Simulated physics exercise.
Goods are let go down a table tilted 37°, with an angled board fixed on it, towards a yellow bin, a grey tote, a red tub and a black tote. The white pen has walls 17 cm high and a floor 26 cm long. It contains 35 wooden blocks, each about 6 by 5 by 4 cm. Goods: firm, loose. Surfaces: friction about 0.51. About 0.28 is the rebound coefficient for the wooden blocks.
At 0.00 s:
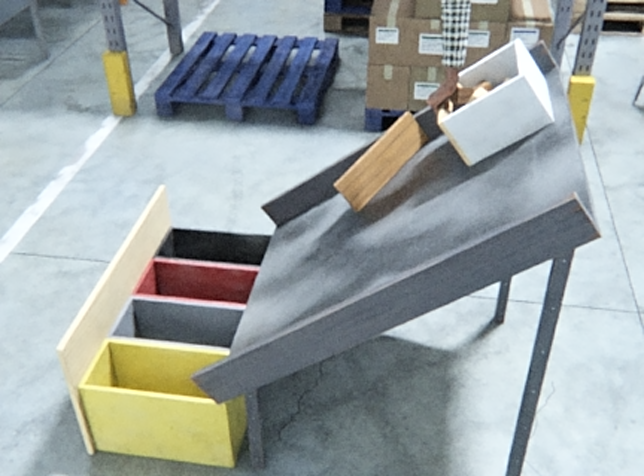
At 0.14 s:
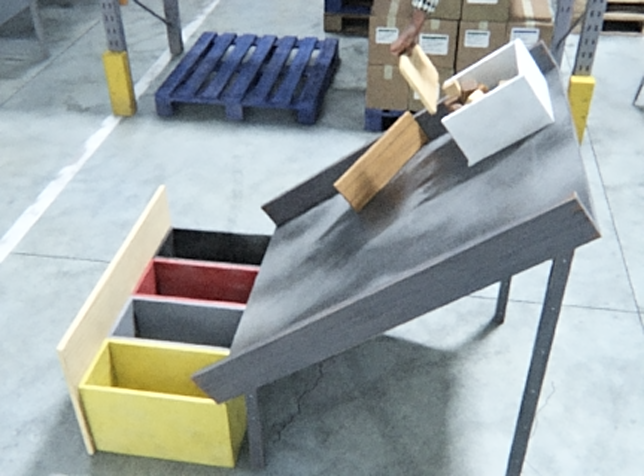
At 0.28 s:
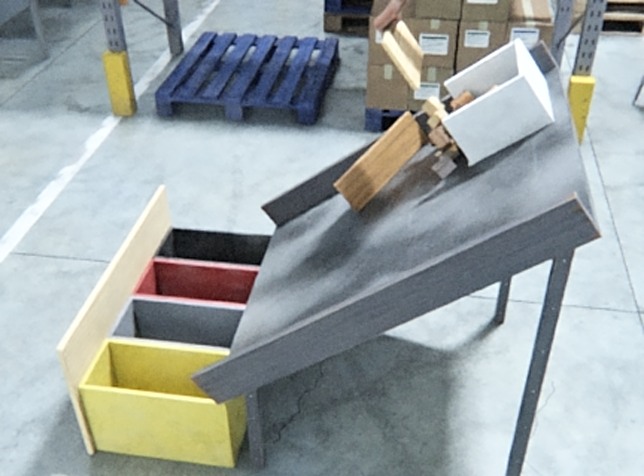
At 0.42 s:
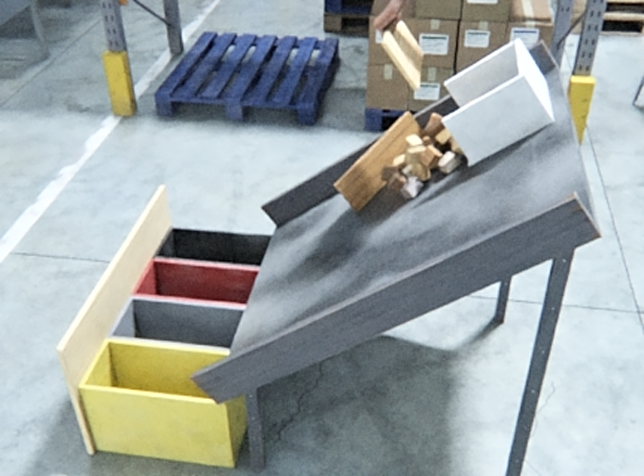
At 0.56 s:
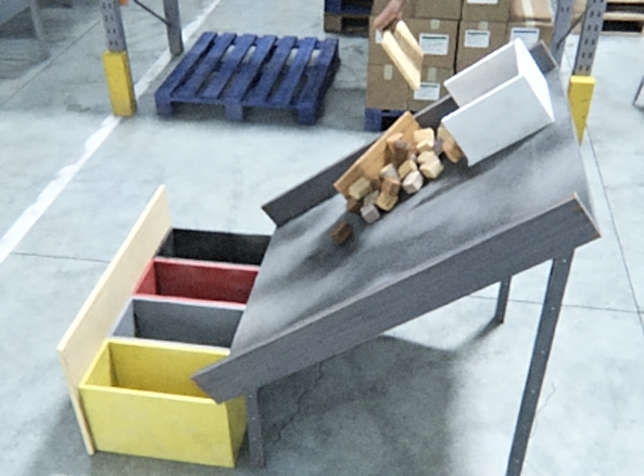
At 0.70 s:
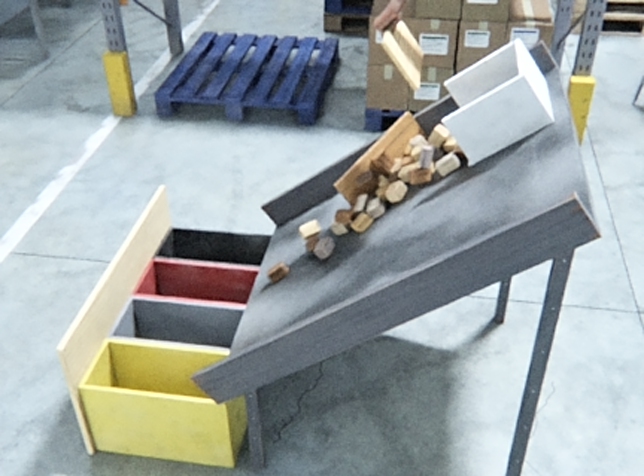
Wooden blocks slide down and leftward over a sloping dark grey table in a warehouse, watched from above by a still camera. A white pen sits at the upper right beside a slanted brown board, with yellow, grey, red and black bins at the lower left and a blue pallet and cartons behind. A hand lifts a wooden panel from the pen, and the blocks pour out and spread downslope.
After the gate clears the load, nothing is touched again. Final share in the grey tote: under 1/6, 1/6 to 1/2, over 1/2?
Expected outcome: One sixth up to half.
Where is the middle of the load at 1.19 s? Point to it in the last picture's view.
Near (343, 209) in pixels.
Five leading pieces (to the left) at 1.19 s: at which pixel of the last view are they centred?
At about (169, 362).
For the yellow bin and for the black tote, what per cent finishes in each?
I'd put it at about 0 percent, then about 0 percent.
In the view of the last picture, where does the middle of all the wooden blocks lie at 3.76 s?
Somewhere about (193, 338) in pixels.
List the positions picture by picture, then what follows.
In the first picture (places track the rim corner closest to us here), white pen (520, 76); grey tote (240, 351); all still inside.
In the second picture, white pen (520, 76).
In the third picture, white pen (520, 76); 11 out, the lowest block at (444, 167).
In the fourth picture, white pen (520, 76); 20 out, the lowest block at (392, 174).
In the fifth picture, white pen (520, 76); 27 out, the lowest block at (341, 232).
In the sixth picture, white pen (520, 76); grey tote (240, 351); 32 out, the lowest block at (278, 272).
After 1.19 s, 5 in the grey tote, 4 in the red tub, 24 on the slope and 2 in the air.
After 1.80 s, 8 in the grey tote, 10 in the red tub and 17 on the slope.
After 2.66 s, 9 in the grey tote, 19 in the red tub and 7 on the slope.
Final count (at 3.76 s), 9 in the grey tote, 20 in the red tub and 6 on the slope. Asked share, 9 of 35, 26 per cent.
